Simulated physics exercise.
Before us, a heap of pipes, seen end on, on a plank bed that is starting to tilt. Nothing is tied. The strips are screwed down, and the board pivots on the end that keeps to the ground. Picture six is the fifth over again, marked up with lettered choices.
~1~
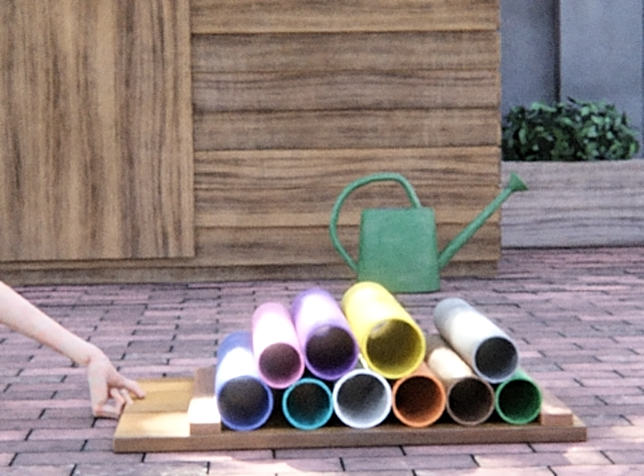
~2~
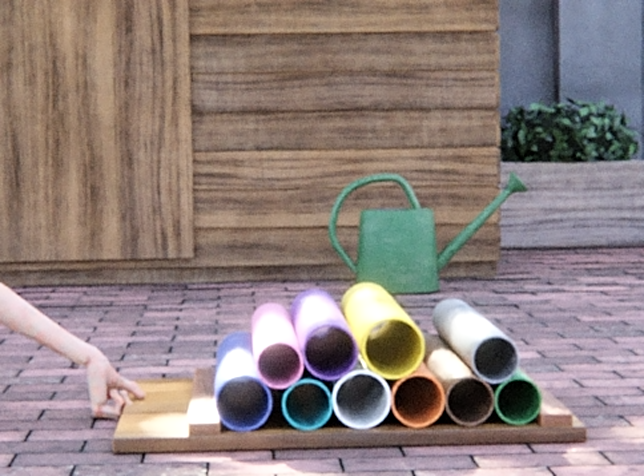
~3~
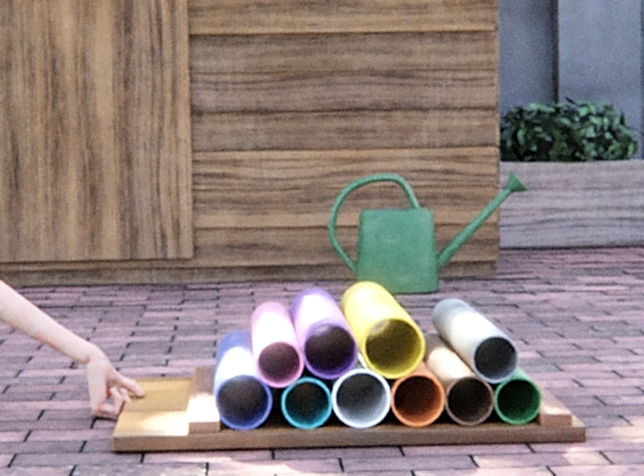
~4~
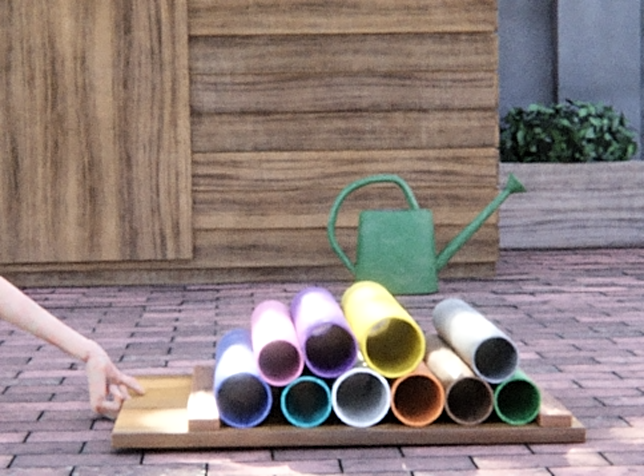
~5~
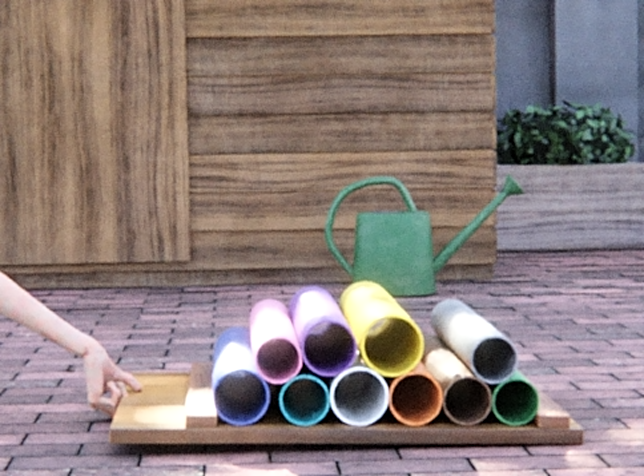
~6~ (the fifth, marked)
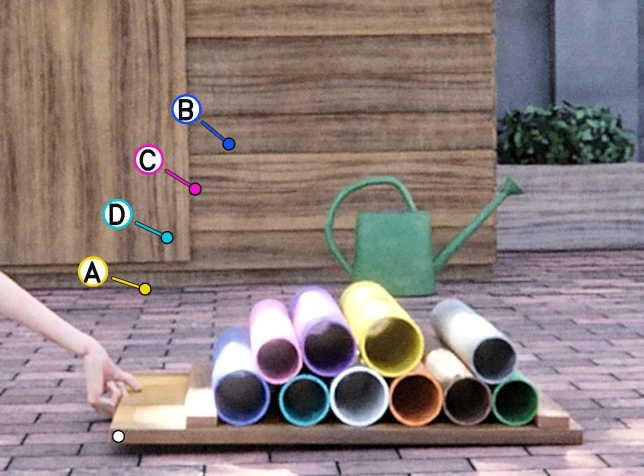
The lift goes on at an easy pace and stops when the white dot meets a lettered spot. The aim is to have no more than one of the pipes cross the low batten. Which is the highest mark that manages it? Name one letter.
Raise it to A.
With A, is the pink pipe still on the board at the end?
The pink pipe: Yes.
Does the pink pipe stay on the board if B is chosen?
The pink pipe: No.
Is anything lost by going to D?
Yes.
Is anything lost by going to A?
No.
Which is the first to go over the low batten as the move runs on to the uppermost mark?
First is the grey one.
On the marked copy, A at (145, 289); B at (229, 144); C at (195, 189); D at (167, 237); the white dot at (118, 436).
With A. Early on, board at 14°.
Further on, board at 20°.
At the end, board at 20°, none over the low batten.
As for the rest, B ten over the low batten; C ten over the low batten; D four over the low batten (pink, purple, grey, yellow).
